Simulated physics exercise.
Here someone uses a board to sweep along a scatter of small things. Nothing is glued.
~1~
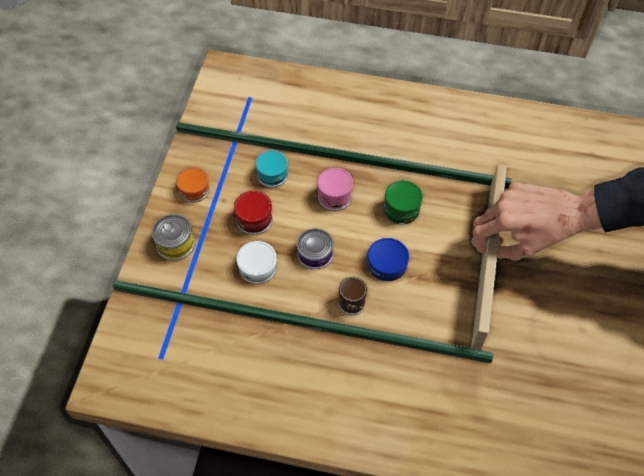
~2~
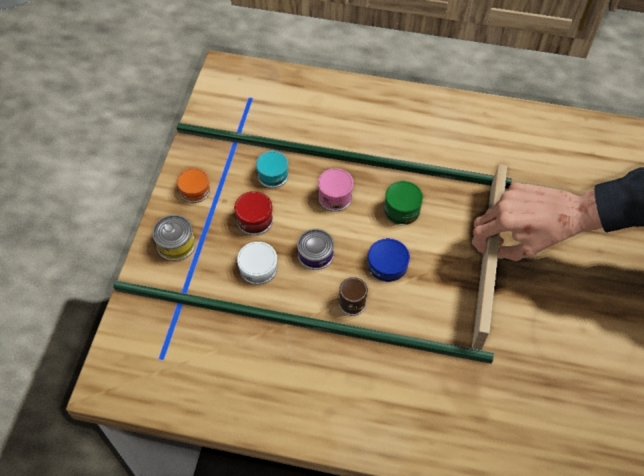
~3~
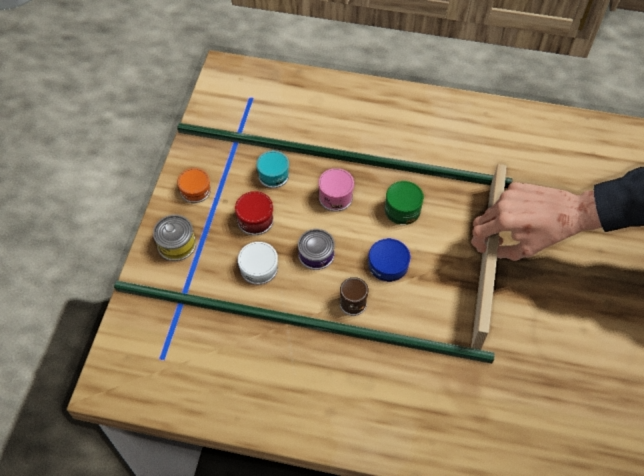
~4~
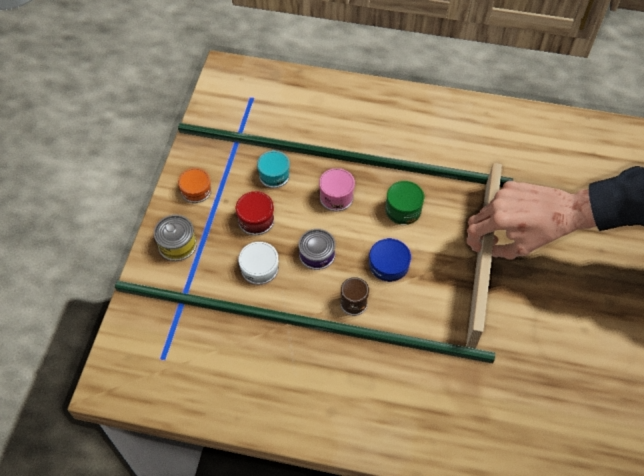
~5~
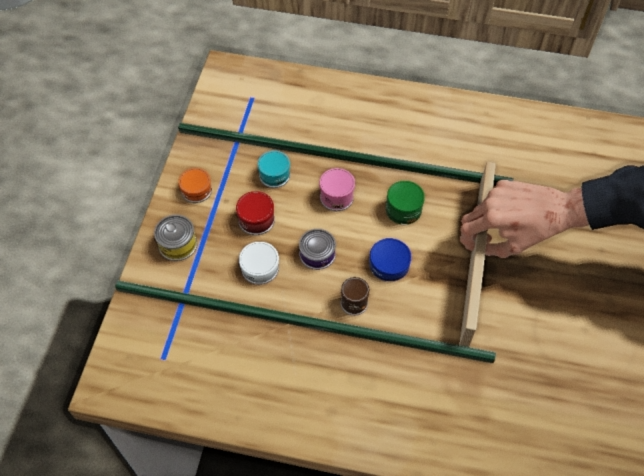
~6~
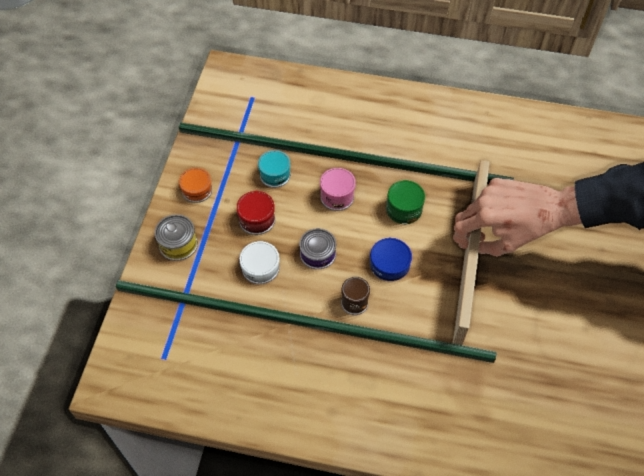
At first, a hand holds a wooden board upright at the right end of two green rails on a wooden table, with ten small colourful containers scattered to its left. Then the hand slides the board slightly left, toward the green and blue containers, while all the containers stay in place.
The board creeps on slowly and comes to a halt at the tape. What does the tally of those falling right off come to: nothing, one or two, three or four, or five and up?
It comes to one or two.
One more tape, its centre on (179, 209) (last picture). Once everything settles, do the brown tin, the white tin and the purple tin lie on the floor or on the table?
The brown tin is still there; as for the white tin, it is no longer there; and the purple tin is no longer there.
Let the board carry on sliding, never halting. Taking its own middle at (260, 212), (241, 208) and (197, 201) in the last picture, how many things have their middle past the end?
First 0, then 0, finally 4.
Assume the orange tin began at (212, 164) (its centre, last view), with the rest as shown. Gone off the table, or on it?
From that start the object does not stay.
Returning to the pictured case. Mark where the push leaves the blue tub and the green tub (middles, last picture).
Final pixels, roughly: (188, 222) for the first, (206, 171) for the other.
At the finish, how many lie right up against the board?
Contact count: 3.
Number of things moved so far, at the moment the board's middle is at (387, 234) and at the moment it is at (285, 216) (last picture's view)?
I make it 2 at the first spot and 8 at the other.
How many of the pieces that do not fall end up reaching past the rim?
Expected count: 2.
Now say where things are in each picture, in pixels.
Orange tin (193, 185); yellow tin (174, 237); red pot (254, 213); board (490, 253); tape (210, 214), in the first picture.
Yellow tin (174, 238); white tin (258, 263), in the second picture.
Red pot (255, 213); turquoise pot (273, 170), in the third picture.
Orange tin (195, 186); purple tin (317, 249), in the fourth picture.
Yellow tin (176, 238); green tub (405, 203), in the fifth picture.
Orange tin (196, 185); yellow tin (176, 238); red pot (256, 213); board (472, 249); tape (213, 214), in the sixth picture.
A little later, none off yet; orange tin at rest near (196, 185); yellow tin at rest near (176, 238); red pot at rest near (256, 213).
Next, none off yet; orange tin at rest near (196, 185); yellow tin at rest near (176, 238); red pot shifted a little near (241, 205).
Later still, none off yet; orange tin moving near (189, 186); yellow tin shifted a little near (160, 238); red pot shifted about its own width near (218, 198).
When it is over, the number that fall off is one or two; down, yellow tin and orange tin.
